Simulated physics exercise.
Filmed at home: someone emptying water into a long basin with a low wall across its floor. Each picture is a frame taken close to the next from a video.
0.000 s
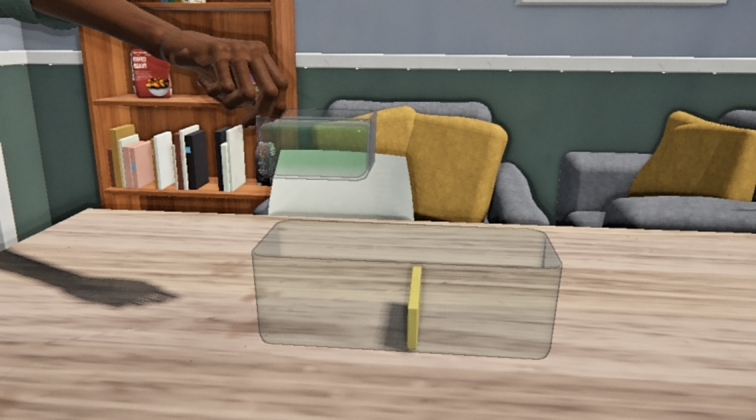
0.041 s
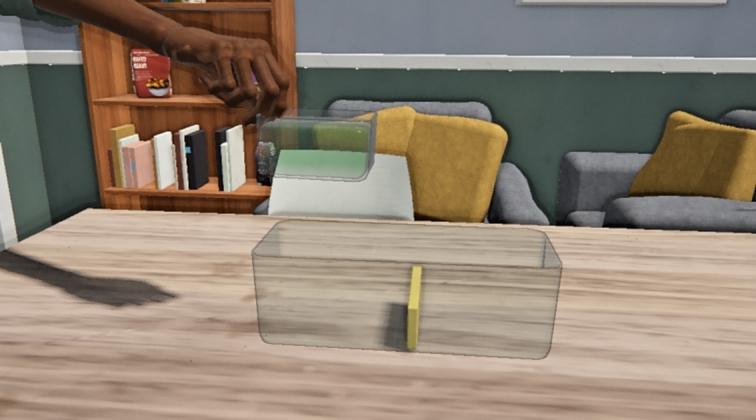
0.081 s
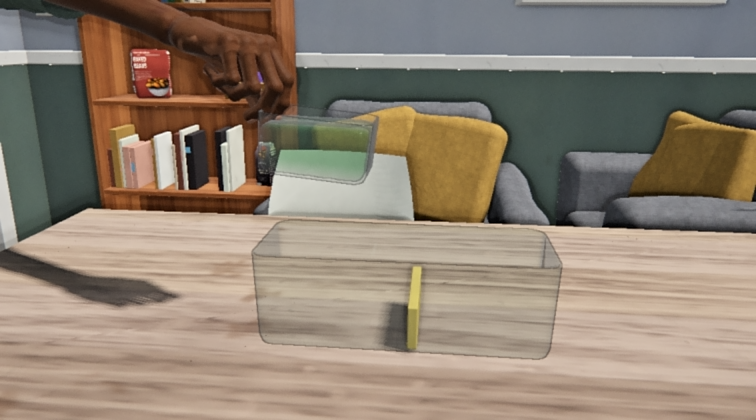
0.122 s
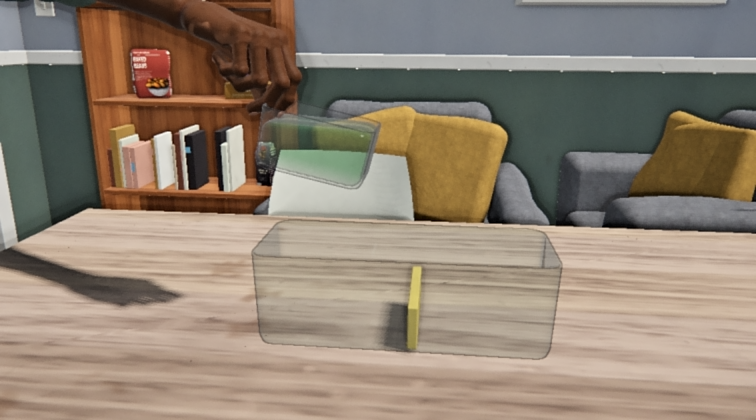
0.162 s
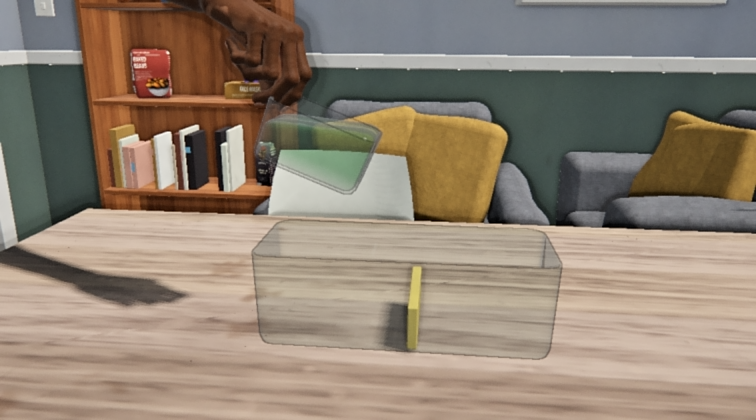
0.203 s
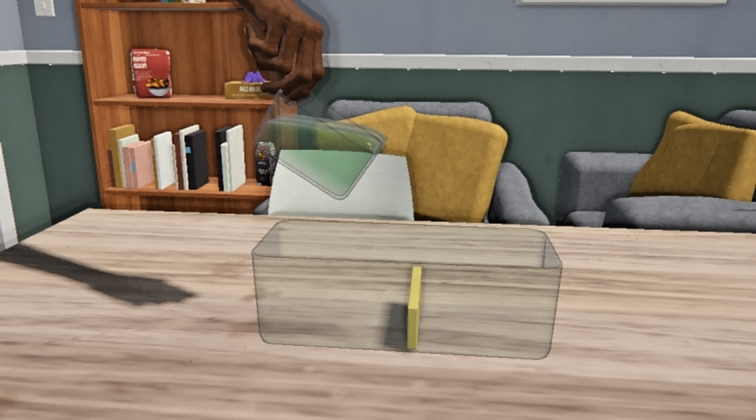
In a living room, a hand gradually tilts a clear container rightward above a long basin.
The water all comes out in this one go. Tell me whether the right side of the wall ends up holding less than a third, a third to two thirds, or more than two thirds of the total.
The right side holds a third to two thirds.
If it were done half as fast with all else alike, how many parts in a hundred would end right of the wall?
Near 70 parts in a hundred.
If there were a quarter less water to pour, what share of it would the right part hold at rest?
Near 35 in a hundred.
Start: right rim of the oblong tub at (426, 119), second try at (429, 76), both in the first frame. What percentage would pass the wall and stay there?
In order, some 90 and 85 percent.
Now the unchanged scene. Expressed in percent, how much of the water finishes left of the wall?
Close to 45 per cent.
A moment on, the oblong tub is tipped on its side and 27 per cent is still to pour, 6 is left of the wall and 26 right of it.
Next, the oblong tub is tipped on its side and 8 per cent is still to pour, 30 is left of the wall and 56 right of it.
Then the oblong tub is tipped on its side and 3 per cent is still to pour, 39 is left of the wall and 52 right of it.
Later the oblong tub is tipped on its side and 1 per cent is still to pour, 43 is left of the wall and 53 right of it.
In the end 45 per cent lies left of the wall, 53 right of it and 1 outside.
